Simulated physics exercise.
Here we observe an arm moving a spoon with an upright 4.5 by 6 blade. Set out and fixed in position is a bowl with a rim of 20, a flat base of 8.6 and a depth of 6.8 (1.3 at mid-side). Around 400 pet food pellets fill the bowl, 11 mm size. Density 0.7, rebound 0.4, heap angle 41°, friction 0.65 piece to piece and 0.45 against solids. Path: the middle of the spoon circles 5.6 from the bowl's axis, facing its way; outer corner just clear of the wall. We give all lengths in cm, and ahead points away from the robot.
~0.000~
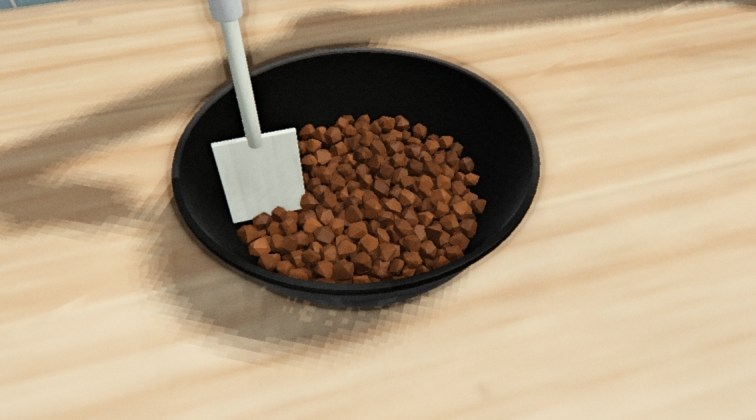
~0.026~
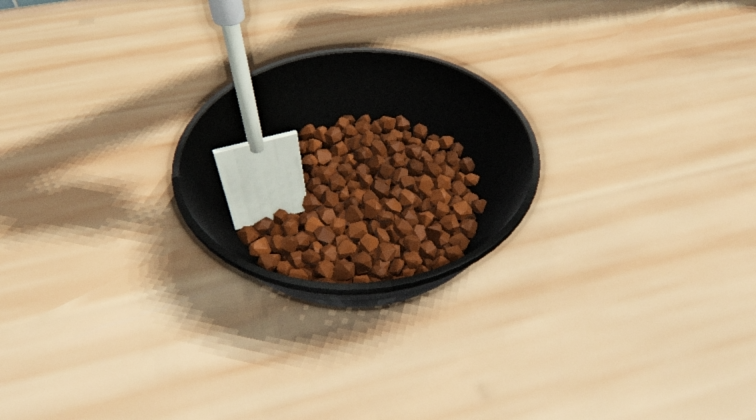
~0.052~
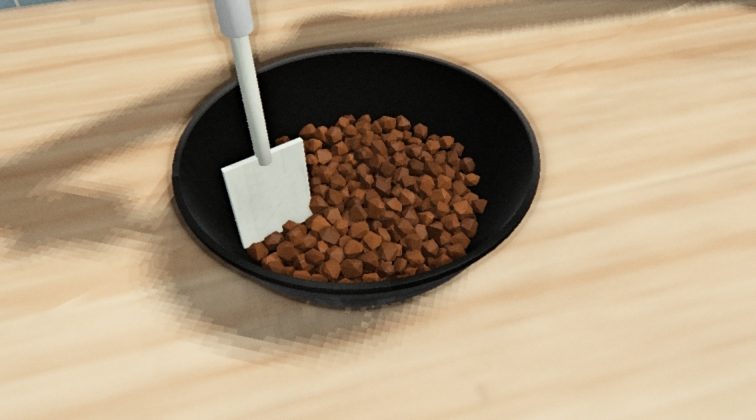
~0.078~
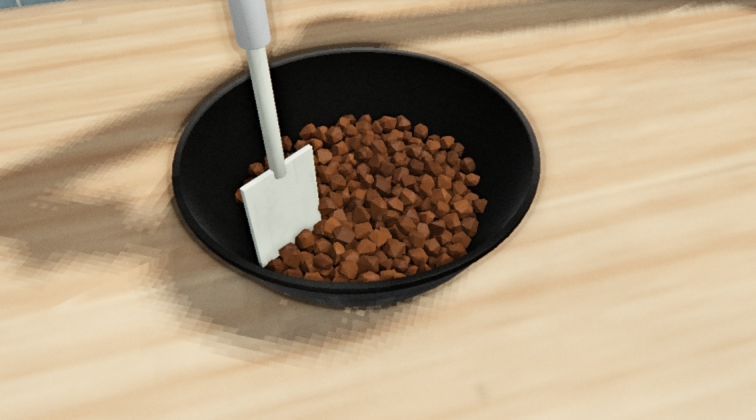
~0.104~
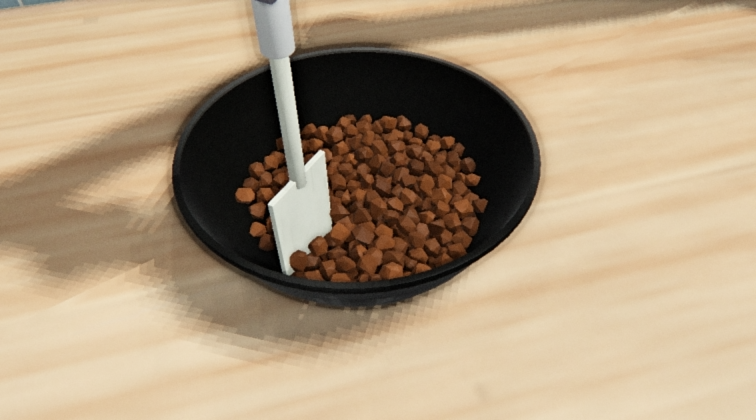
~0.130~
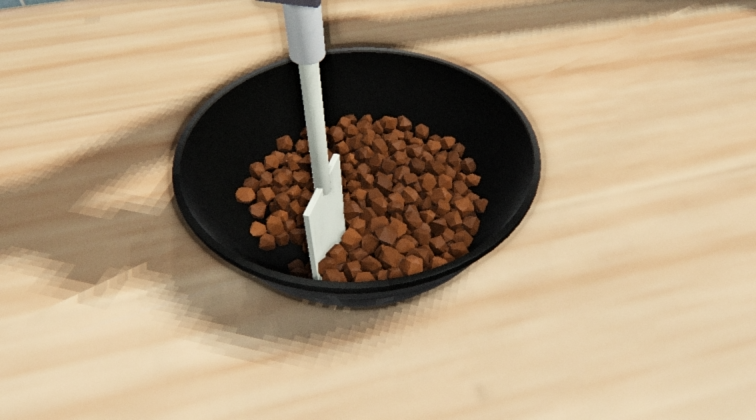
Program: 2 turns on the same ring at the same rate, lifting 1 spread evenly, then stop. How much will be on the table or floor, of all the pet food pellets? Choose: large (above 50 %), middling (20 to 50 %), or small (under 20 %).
Small.
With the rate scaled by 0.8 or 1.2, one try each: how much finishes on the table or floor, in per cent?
Estimates in order: Near 5 % and near 20 %.
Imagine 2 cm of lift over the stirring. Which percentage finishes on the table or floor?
Roughly 5 per cent.
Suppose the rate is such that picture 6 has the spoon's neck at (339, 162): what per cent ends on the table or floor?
Around 15 in a hundred.
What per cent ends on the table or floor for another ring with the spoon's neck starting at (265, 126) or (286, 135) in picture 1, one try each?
First try about 10 per cent, second try about 0 per cent.
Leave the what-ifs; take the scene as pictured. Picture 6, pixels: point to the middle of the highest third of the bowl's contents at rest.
In the final view it lies around (337, 195).
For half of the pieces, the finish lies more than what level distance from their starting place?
Roughly 5 cm, measured level.
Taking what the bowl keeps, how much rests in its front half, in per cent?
Around 50 percent of it.
After 0.61 s, 319° round, highest piece 9 above the table; 391 in the bowl, 7 on the table or floor, 4 in flight or on the tool.
After 1.09 s, 219° round, highest piece 8 above the table; 363 in the bowl, 39 on the table or floor.
After 1.53 s, 0° round, highest piece 5 above the table; 358 in the bowl, 44 on the table or floor.
After 2.23 s, 0° round, highest piece 5 above the table; 358 in the bowl, 44 on the table or floor.
In the end, 358 in the bowl, 44 on the table or floor. That is 11 % on the table or floor.
